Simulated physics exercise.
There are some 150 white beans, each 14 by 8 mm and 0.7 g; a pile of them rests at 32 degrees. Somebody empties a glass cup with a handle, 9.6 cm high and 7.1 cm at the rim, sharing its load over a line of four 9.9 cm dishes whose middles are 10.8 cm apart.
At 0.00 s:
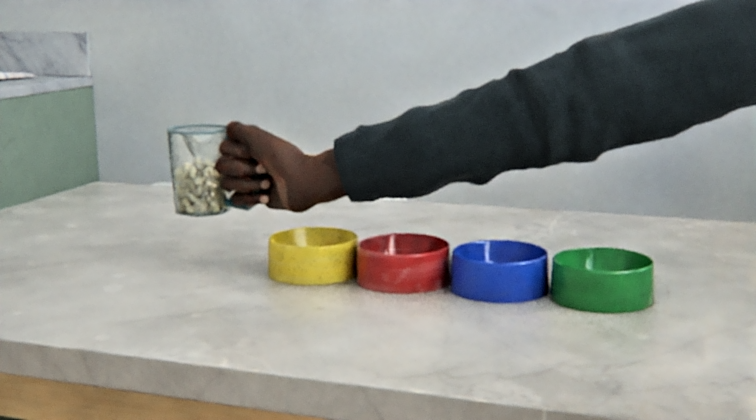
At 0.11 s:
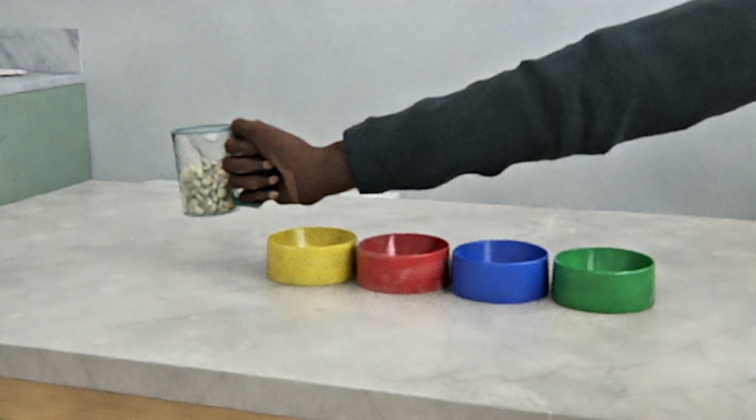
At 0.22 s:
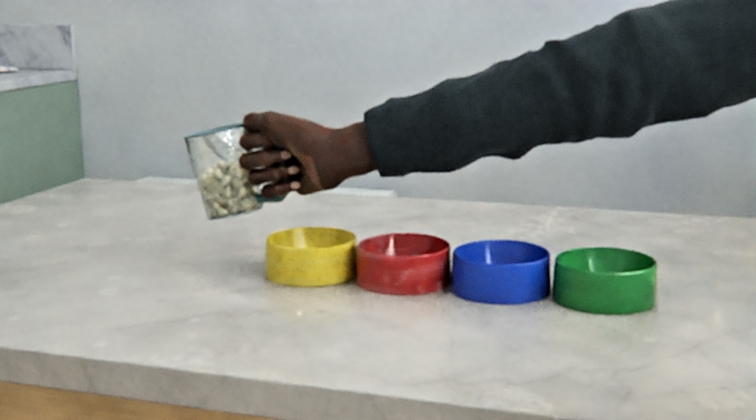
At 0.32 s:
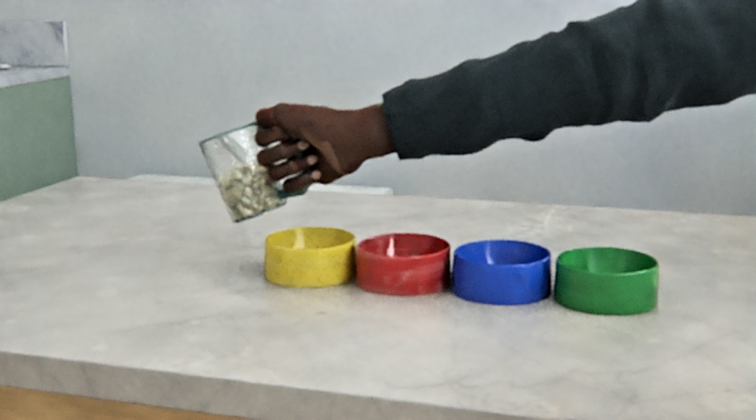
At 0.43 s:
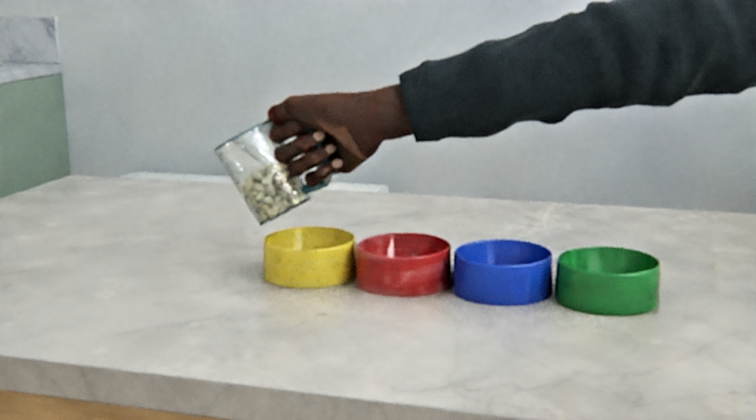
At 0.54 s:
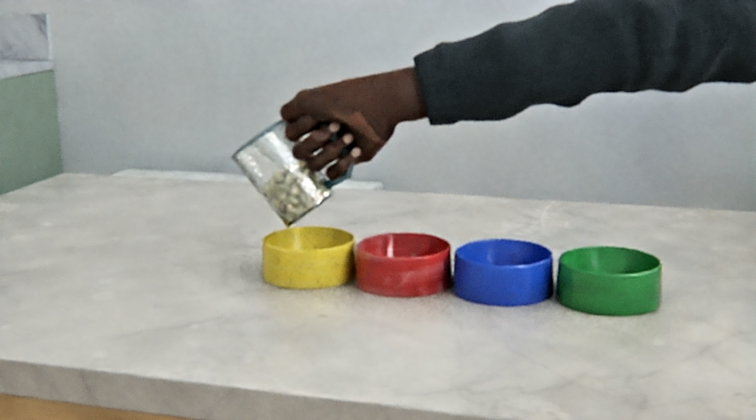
On a pale marble counter, a hand in a dark sleeve holds a clear cup of whitish pieces upright, left of a row of yellow, red, blue and green dishes. The arm moves the cup rightward while steadily tilting it, until it is slanted just above the yellow dish, the pieces still inside.
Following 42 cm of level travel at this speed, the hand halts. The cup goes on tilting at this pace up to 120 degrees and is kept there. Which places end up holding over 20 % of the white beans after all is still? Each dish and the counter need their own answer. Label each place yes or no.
Red: No. Blue: Yes. Green: No. Yellow: No. Counter: No.
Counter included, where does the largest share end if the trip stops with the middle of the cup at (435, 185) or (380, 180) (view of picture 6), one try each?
On the first run most goes to red, and on the second to yellow.
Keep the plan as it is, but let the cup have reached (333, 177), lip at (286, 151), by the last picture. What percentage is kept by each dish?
Then red 0, blue 100, green 0, and yellow 0.
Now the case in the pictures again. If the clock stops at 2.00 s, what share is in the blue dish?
Roughly 85 %.
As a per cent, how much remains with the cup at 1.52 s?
I'd estimate some 90 per cent of the load.
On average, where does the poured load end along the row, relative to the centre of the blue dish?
About 1 cm to its left.
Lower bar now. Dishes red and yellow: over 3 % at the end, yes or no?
For red, it does, for yellow, it does not.
After 1.13 s, tilt 83 degrees; cup holds 100 %.
After 1.52 s, tilt 114 degrees; cup holds 90 %, red 10 %.
Then, at 2.00 s, tilt 120 degrees; cup holds 0 %, red 10 %, blue 85 %.
At rest (2.6 s), red 10 %, blue 85 %, green 0 %, yellow 0 %, counter 5 %.
